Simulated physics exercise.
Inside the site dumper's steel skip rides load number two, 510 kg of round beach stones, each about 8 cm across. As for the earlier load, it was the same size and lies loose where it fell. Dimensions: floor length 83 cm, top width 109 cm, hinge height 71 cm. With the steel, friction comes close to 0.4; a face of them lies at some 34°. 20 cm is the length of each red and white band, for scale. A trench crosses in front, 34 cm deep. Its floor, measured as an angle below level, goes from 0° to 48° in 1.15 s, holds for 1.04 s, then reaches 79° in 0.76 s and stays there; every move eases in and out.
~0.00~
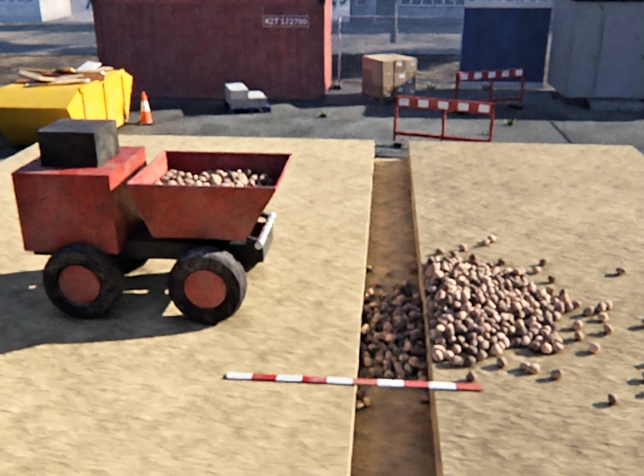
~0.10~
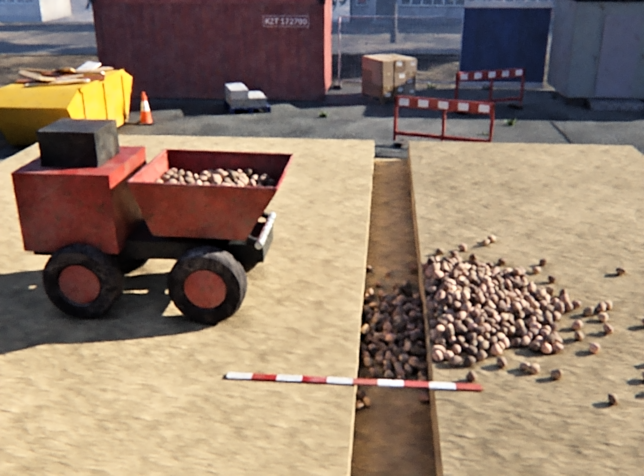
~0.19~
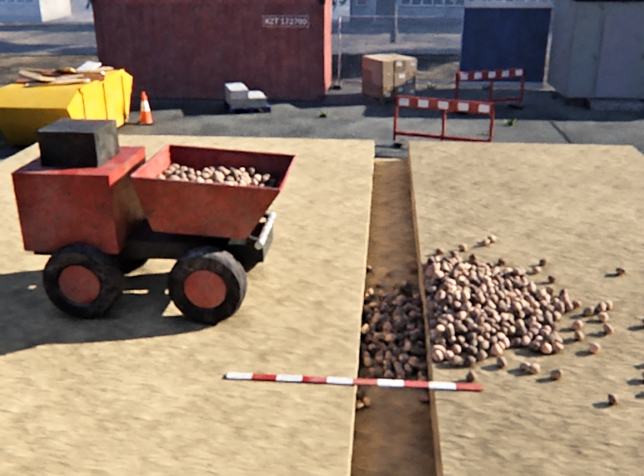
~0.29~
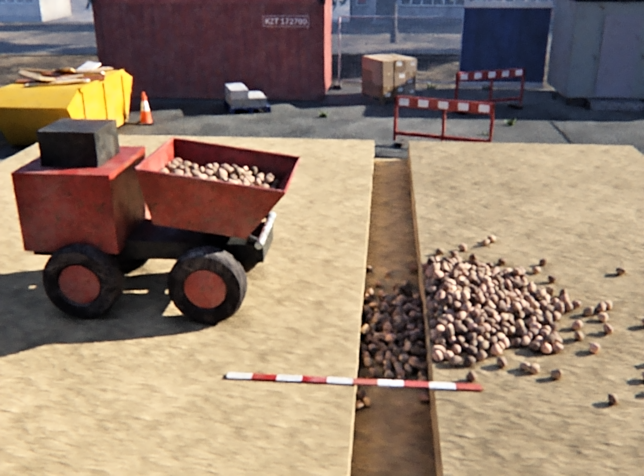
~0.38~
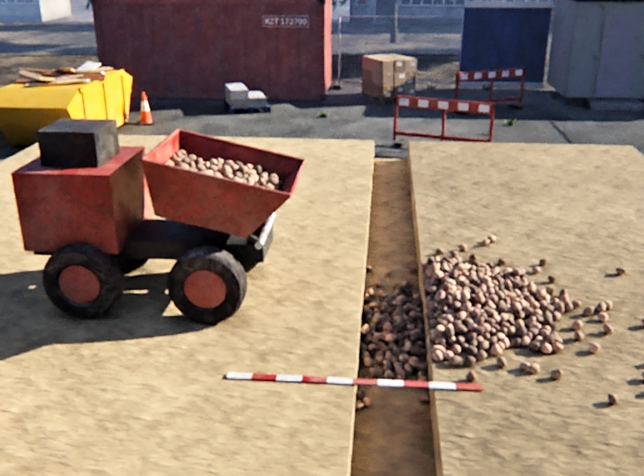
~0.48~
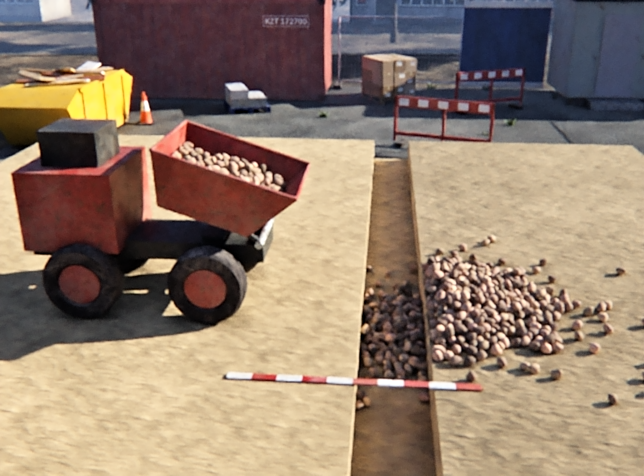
In a work yard, a red dumper slowly raises its skip of brown stones.
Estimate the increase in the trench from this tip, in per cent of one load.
Roughly 91 per cent of a load more.
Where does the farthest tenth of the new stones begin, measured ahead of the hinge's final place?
Roughly 140 centimetres.
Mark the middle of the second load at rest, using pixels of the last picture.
Roughly at (386, 314) in the last picture.
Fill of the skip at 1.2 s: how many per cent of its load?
About 100 percent.
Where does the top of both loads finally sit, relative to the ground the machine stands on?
It sits around 24 centimetres higher than that ground.
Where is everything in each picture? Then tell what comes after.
The skip is at 0°, its lip at (276, 189); the top of the load is at (196, 178). The earlier load is highest near (450, 285), 20 cm above ground level, 30 % in the trench, 70 % past the trench, in the first picture.
The skip is at 1°, its lip at (277, 190); the top of the load is at (197, 177); the stones move at 0.2 m/s on average, in the second picture.
Lip at (280, 191), floor tilted 4°, highest stones at (192, 174); the stones move at 0.4 m/s on average, in the third picture.
The skip is at 8°, its lip at (285, 193); the top of the load is at (178, 167); the stones move at 0.5 m/s on average, in the fourth picture.
Lip at (290, 196), floor tilted 13°, highest stones at (182, 159); the stones move at 0.6 m/s on average, in the fifth picture.
Lip at (296, 200), floor tilted 18°, highest stones at (186, 151); the stones move at 0.6 m/s on average, in the sixth picture.
After 0.9 s the floor is at 40°; in per cent of one load, 100 in the skip, 30 in the trench, 70 past the trench; the foremost stones are at (642, 323).
After 1.2 s the floor is at 48°; in per cent of one load, 100 in the skip, 30 in the trench, 70 past the trench; the foremost stones are at (642, 323).
After 3.4 s the floor is at 79°; in per cent of one load, 36 in the skip, 17 short of the trench, 77 in the trench, 70 past the trench; the foremost stones are at (642, 323).
After 6.1 s the floor is at 79°; in per cent of one load, 0 in the skip, 9 short of the trench, 120 in the trench, 70 past the trench; the foremost stones are at (642, 323). Net gain in the trench, 91.
